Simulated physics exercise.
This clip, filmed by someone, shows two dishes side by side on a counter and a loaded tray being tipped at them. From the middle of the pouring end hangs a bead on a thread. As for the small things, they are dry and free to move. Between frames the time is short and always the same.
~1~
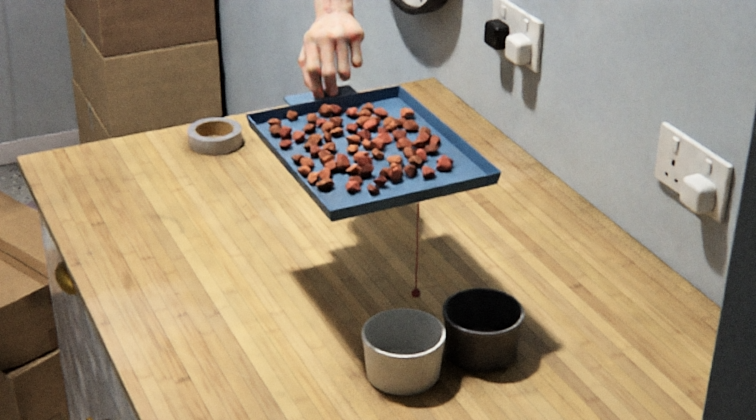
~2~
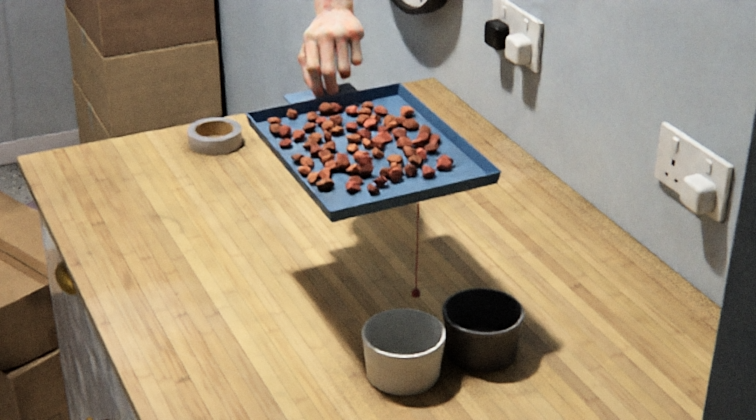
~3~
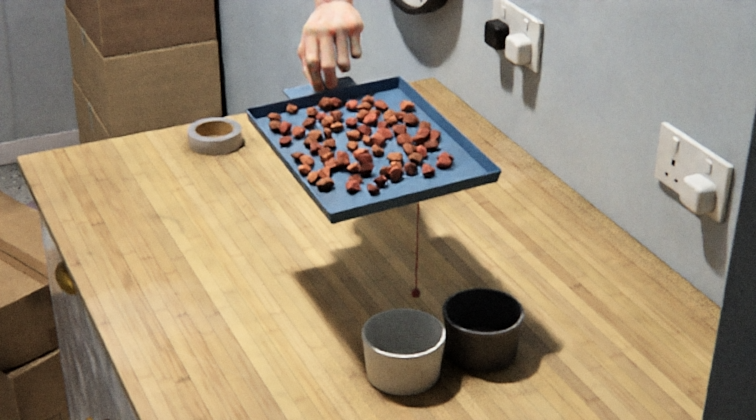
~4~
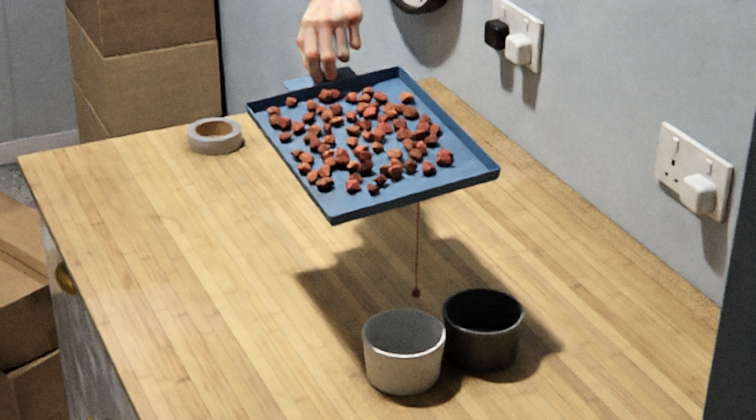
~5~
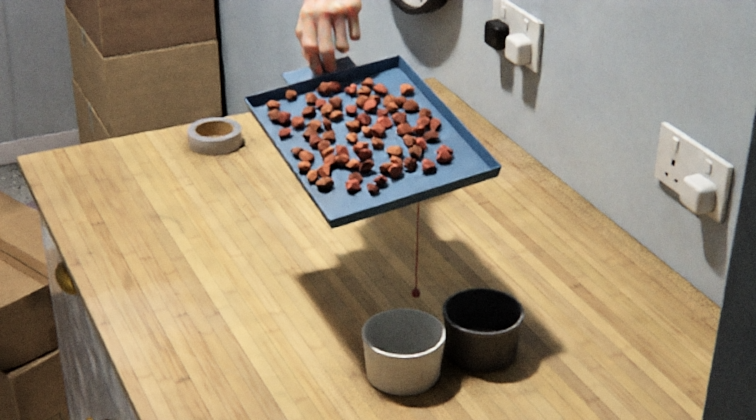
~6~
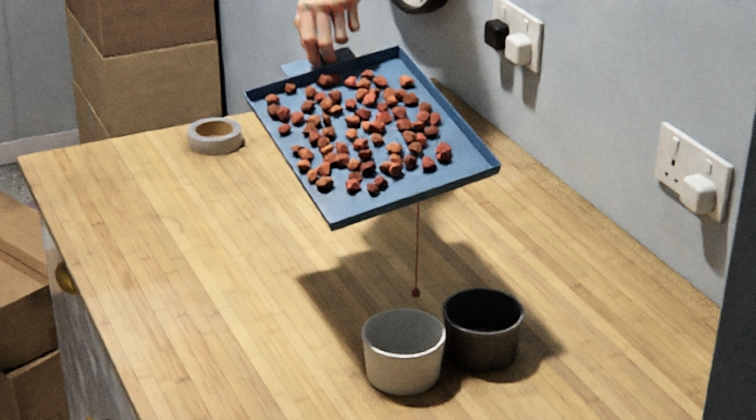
To begin with, a hand holds a blue tray of reddish-brown chunks nearly level above a pale dish and a dark dish on a wooden counter. The hand then gradually raises the back of the tray, tilting it slightly toward its front left corner, while the chunks stay spread across it.
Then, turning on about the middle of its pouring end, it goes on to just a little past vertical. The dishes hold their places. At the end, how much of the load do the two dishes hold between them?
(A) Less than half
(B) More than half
The answer is A.
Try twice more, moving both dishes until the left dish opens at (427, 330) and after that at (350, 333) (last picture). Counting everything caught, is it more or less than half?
Try 1: A lesser share; try 2: The greater share.
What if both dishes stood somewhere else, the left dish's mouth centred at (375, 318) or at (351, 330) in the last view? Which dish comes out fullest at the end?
Trial one goes to the left of the two, trial two to the left of the two.
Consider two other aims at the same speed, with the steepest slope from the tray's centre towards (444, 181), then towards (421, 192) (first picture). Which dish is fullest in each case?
First try: The dish to the right; second try: The dish to the right.
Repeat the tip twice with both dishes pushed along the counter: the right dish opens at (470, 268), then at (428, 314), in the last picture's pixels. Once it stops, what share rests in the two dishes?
You'd get near 0 per cent and afterwards near 70 per cent.
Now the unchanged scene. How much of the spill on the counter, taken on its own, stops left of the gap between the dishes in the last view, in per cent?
That's about 100 per cent of the spill.
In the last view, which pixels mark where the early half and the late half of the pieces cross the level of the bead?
Roughly at (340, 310) first, and then at (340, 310).
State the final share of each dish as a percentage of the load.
Left dish: 10 per cent; right dish: 0 per cent.
Soon after the last picture, tray tipped steeply; all on the tray.
A little later, tray tipped right over; about a quarter on the tray; a small part in the left dish; about a third outside both; about a quarter in the air.
Later still, tray tipped past a quarter turn; a small part in the left dish; most outside both.
At rest, tray tipped past a quarter turn; a small part in the left dish; none in the right dish; most outside both.
